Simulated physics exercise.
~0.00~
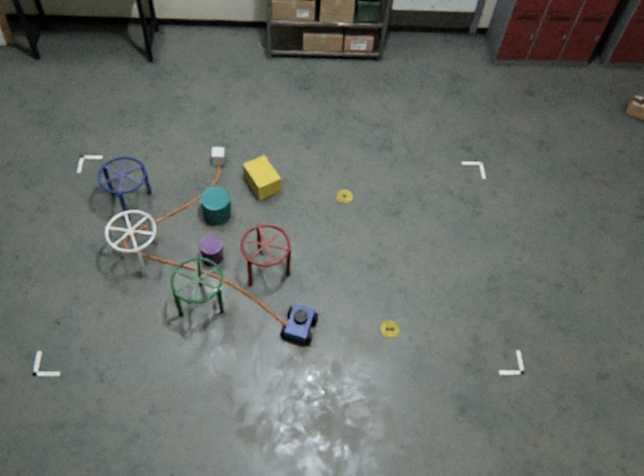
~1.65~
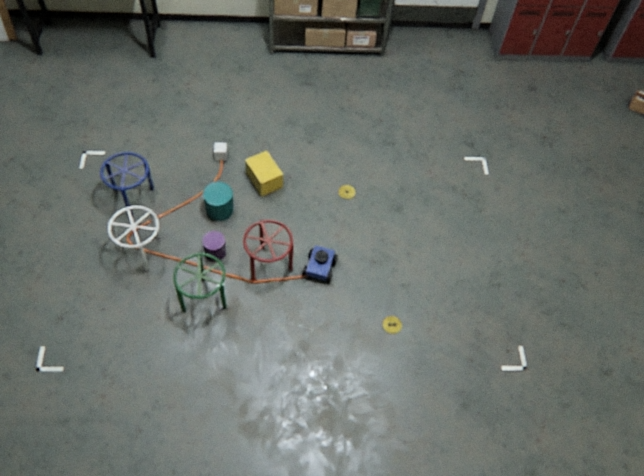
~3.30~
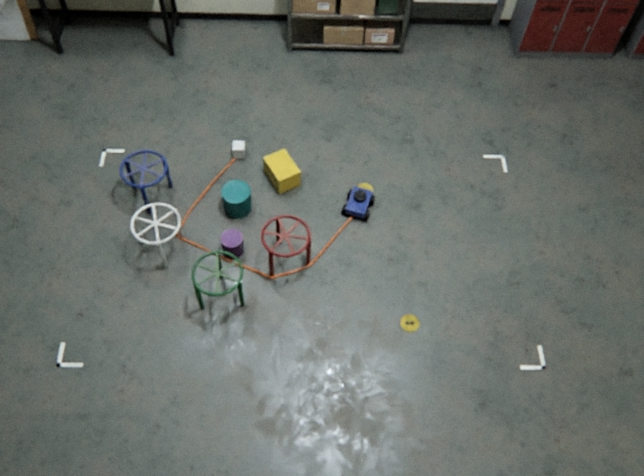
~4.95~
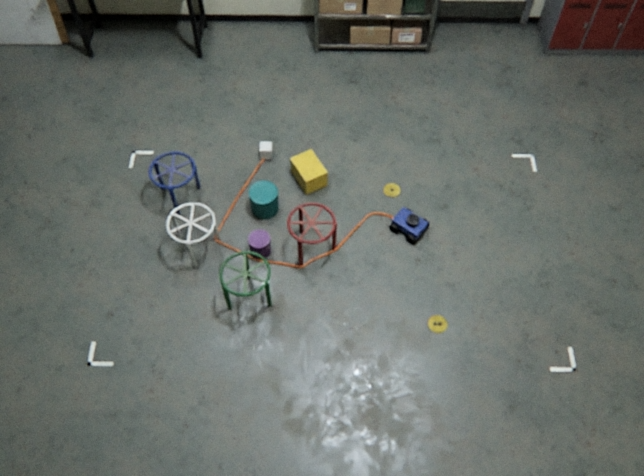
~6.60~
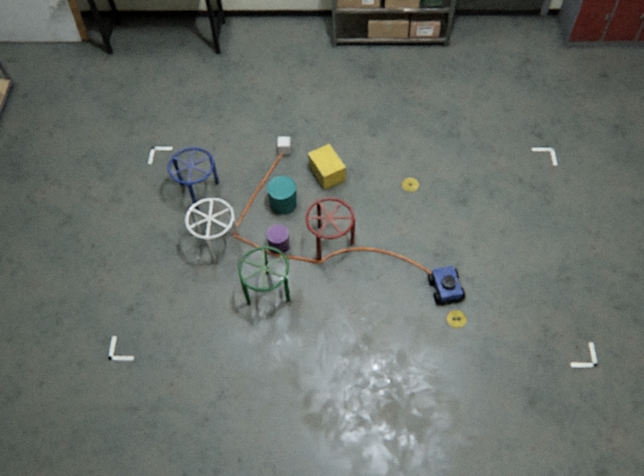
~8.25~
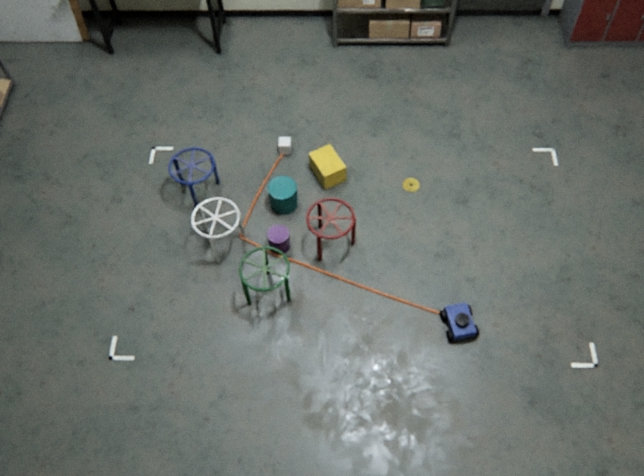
The clip opens on a grey floor where a small blue cart trails an orange lead that winds back among colored stools, a crate and round containers to a little white block. The cart drives up past the right side of the red stool and reaches the upper yellow mark, the lead bending behind it. It then turns and heads down and to the right, while the white stool shifts slightly right. As the cart reaches the lower yellow mark, the lead pulls straighter below the red stool. It ends there, covering the mark, with the lead still reaching the white block.
